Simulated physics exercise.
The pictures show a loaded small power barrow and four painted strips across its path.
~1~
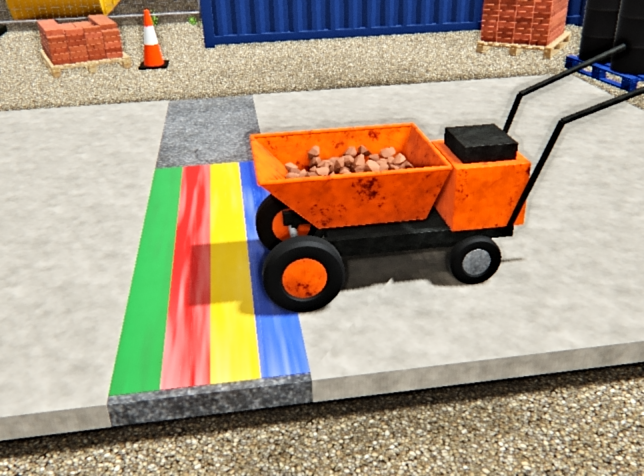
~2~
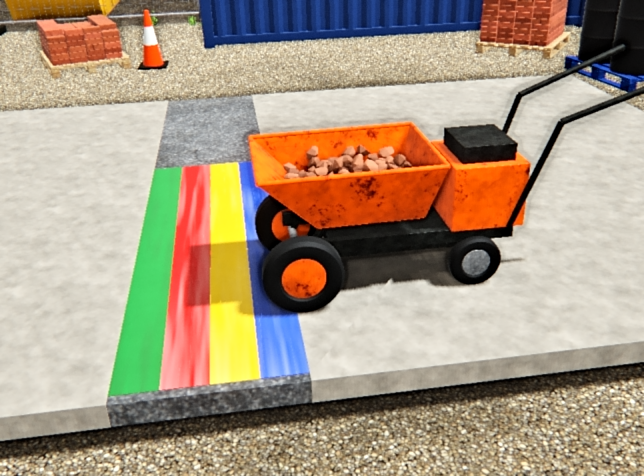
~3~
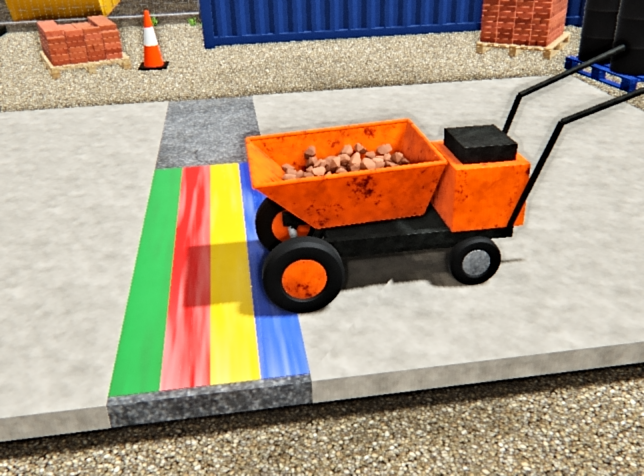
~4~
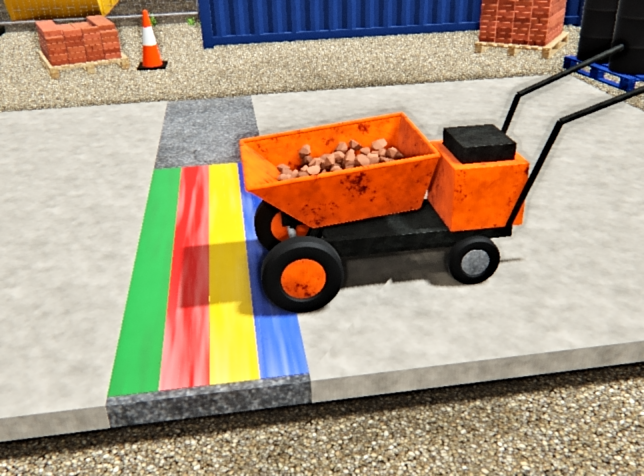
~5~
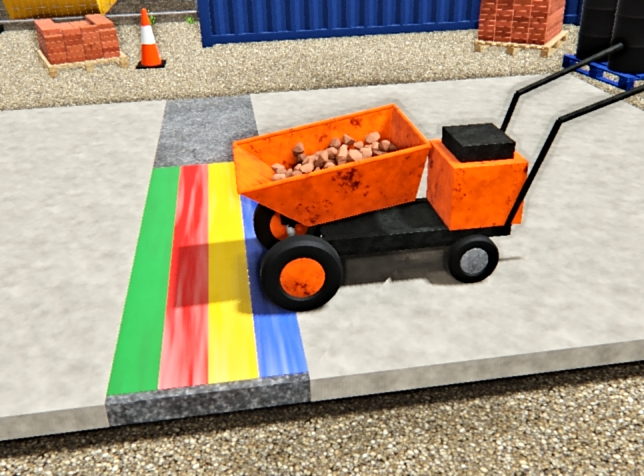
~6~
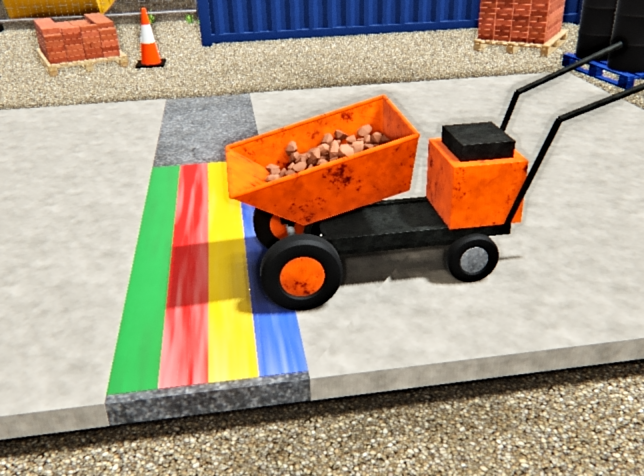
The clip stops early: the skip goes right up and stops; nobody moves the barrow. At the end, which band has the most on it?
Most covered: The green band.
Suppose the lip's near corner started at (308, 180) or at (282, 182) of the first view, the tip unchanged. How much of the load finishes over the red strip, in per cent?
First some 40, then 40 per cent.
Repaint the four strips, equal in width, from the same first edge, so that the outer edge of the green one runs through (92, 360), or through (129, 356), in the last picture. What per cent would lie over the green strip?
Roughly 40 per cent, and 40 per cent.
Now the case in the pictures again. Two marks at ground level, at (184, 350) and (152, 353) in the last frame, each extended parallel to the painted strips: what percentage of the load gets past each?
About 80 and 50 per cent.
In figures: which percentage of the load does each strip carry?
In per cent, blue strip 0, yellow strip 0, red strip 25 and green strip 45.
Soon, skip tipped steeply; all in the skip.
A while on, skip tipped right over; most in the skip; a small part over the red strip; a small part over the green strip.
Towards the end, skip tipped right over; a small part in the skip; about a quarter over the red strip; about half over the green strip; about a quarter off the paint.
Finally, skip tipped right over; a small part in the skip; none over the blue strip; a stray few over the yellow strip; about a quarter over the red strip; about half over the green strip; about a quarter off the paint.
